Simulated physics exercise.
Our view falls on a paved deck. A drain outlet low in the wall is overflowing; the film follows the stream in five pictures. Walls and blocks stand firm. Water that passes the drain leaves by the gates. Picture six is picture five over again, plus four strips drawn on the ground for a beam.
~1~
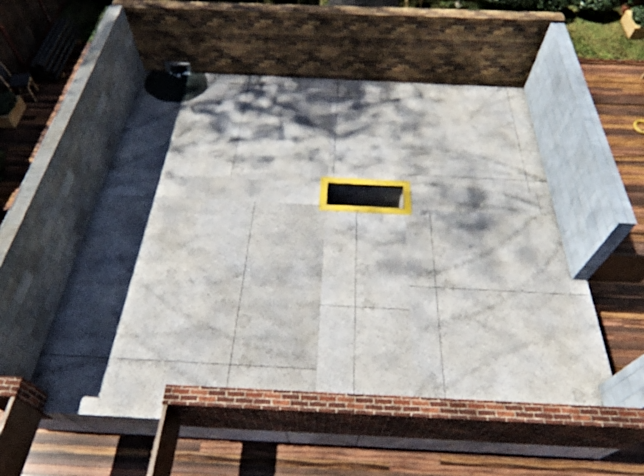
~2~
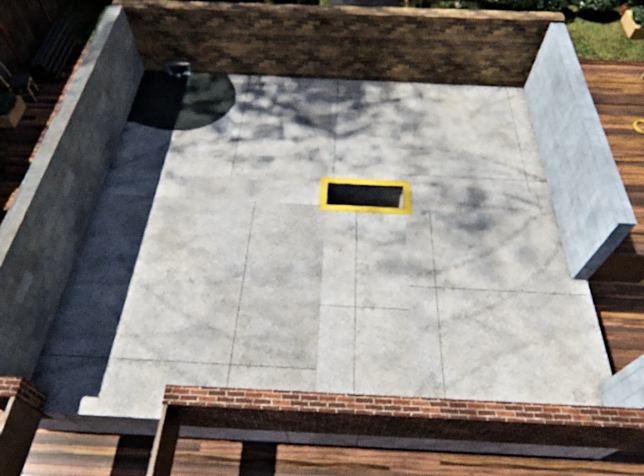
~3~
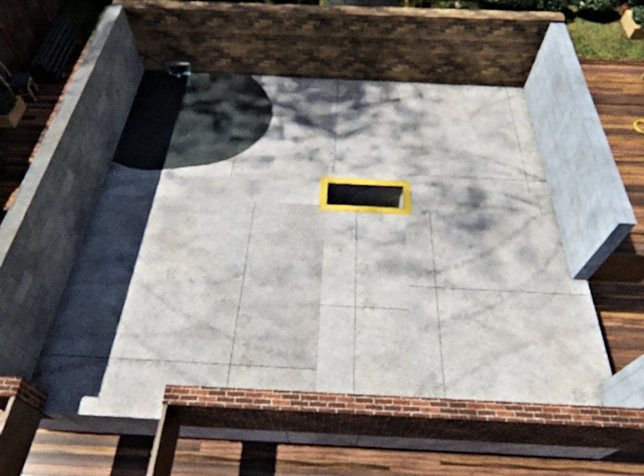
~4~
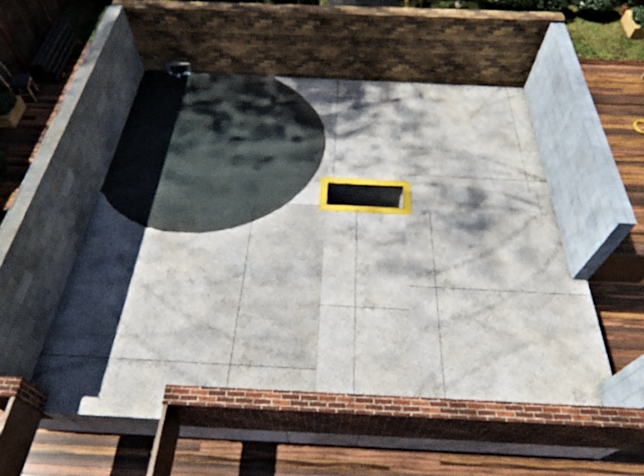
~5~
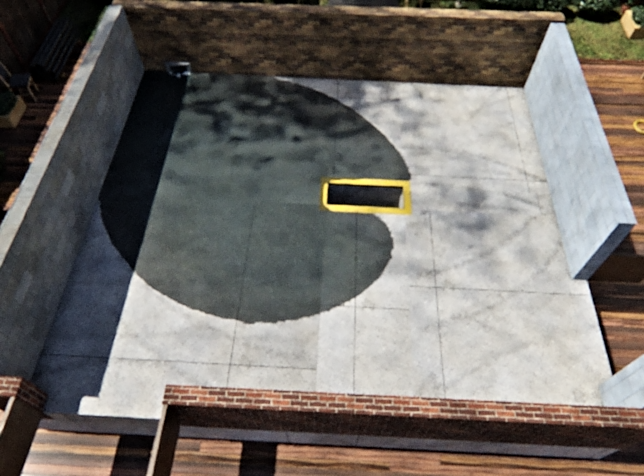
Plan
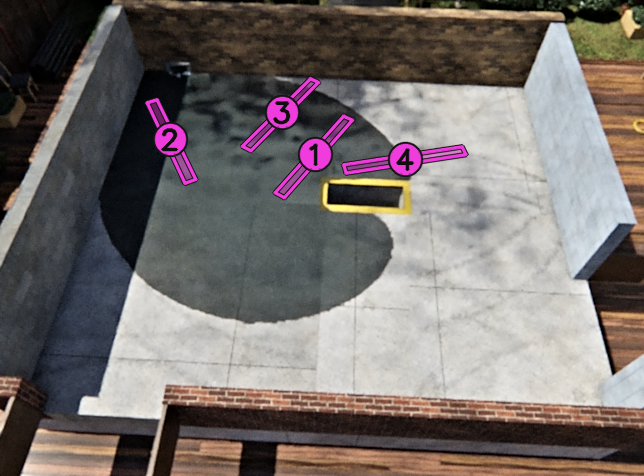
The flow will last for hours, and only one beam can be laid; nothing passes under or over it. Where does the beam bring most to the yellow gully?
Go for 2.
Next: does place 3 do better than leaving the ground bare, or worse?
It is worse.
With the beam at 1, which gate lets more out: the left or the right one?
The right gate.
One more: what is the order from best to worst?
Best to worst: 2, 4, 3, 1.
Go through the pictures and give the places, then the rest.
The first frame shows outfall at (179, 68); yellow gully at (365, 196); open gate at (584, 329); open gate at (114, 399); front seen at (178, 98), 2 % of the ground wet; yellow gully still dry.
The second frame shows front seen at (208, 121), 5 % of the ground wet; yellow gully still dry.
The third frame shows front seen at (223, 157), 12 % of the ground wet; yellow gully still dry.
The fourth frame shows front seen at (204, 229), 23 % of the ground wet; yellow gully still dry.
The fifth frame shows front seen at (339, 298), 39 % of the ground wet; yellow gully taking water.
On the marked copy, 1 from (279, 195) to (347, 118); 2 from (152, 101) to (190, 181); 3 from (246, 148) to (314, 80); 4 from (344, 168) to (463, 150).
With 1, next to none of the stream goes into the yellow gully, about 98 % out by the gates.
With 2, about 29 % of the stream goes into the yellow gully, about 70 % out by the gates.
With 3, about 9 % of the stream goes into the yellow gully, about 90 % out by the gates.
With 4, about 22 % of the stream goes into the yellow gully, about 77 % out by the gates.
